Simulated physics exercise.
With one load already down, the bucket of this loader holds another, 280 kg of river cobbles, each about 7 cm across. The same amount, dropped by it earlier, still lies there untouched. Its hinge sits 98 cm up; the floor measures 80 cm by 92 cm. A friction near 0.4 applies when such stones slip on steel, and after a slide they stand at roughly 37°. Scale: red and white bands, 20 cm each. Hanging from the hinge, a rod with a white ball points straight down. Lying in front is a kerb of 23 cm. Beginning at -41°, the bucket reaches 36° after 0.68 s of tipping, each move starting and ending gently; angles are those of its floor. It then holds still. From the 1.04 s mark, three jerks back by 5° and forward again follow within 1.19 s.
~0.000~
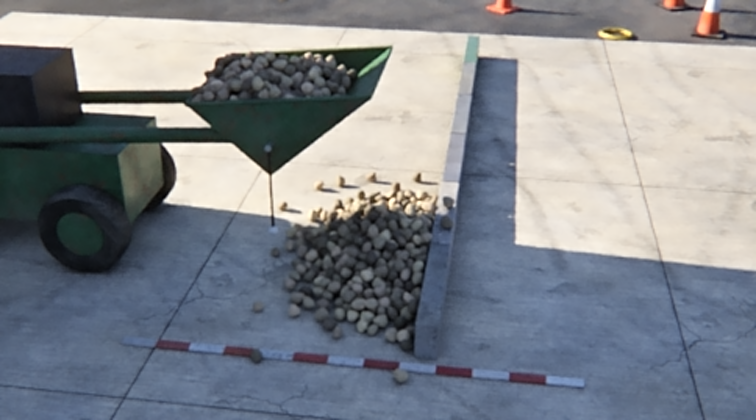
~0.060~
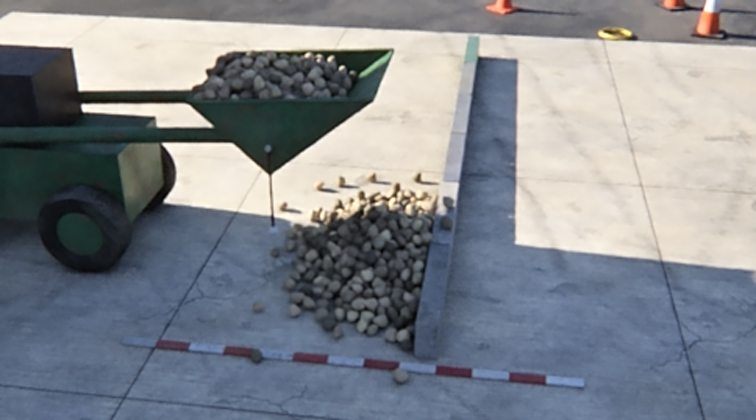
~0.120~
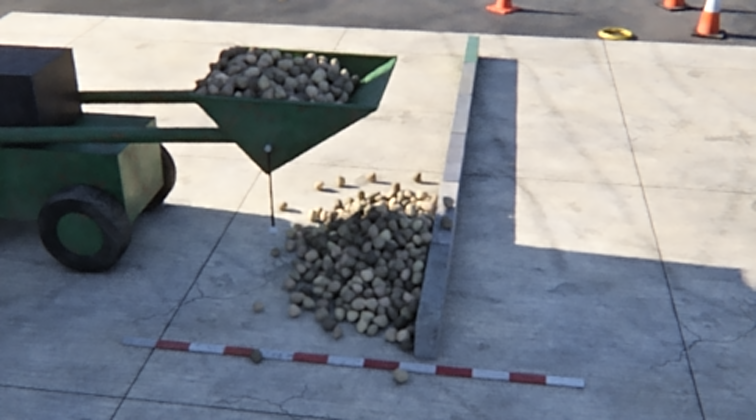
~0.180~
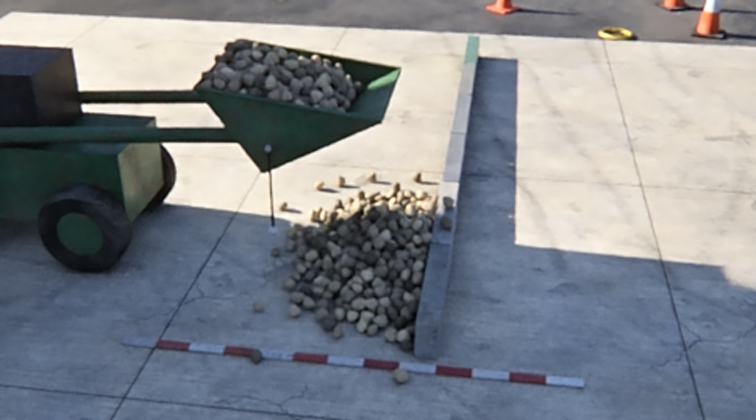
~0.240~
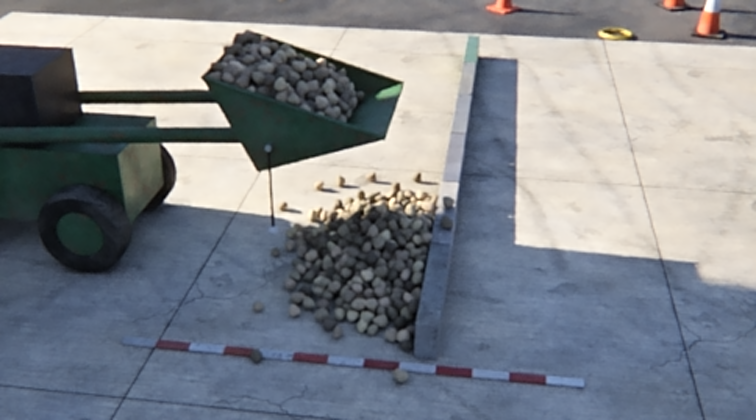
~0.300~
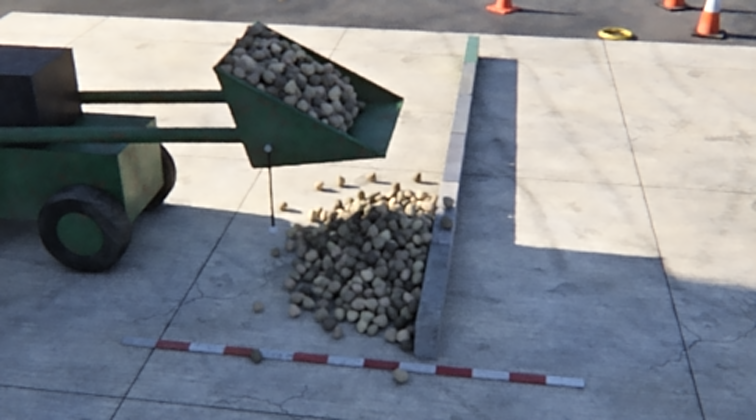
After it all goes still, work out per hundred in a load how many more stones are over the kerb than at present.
Around 19 stones per hundred.
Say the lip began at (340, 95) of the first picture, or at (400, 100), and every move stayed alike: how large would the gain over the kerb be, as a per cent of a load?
About 5 and 45 per cent.
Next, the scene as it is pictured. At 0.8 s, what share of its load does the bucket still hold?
That works out to about 80 %.
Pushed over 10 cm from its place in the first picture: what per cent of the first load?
Close to 10 in a hundred of them.
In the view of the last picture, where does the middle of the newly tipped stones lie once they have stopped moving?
Middle: Approx. (404, 234) px.
After 0.5 s the floor is at 24°; in per cent of one load, 100 in the bucket, 100 on this side of the kerb; the foremost stones are at (432, 239).
After 0.8 s the floor is at 36°; in per cent of one load, 79 in the bucket, 121 on this side of the kerb; the foremost stones are at (432, 239).
After 2.7 s the floor is at 36°; in per cent of one load, 0 in the bucket, 181 on this side of the kerb, 19 over the kerb; the foremost stones are at (660, 273).
After 5.1 s the floor is at 36°; in per cent of one load, 0 in the bucket, 181 on this side of the kerb, 19 over the kerb; the foremost stones are at (660, 273). Net gain over the kerb, 19.
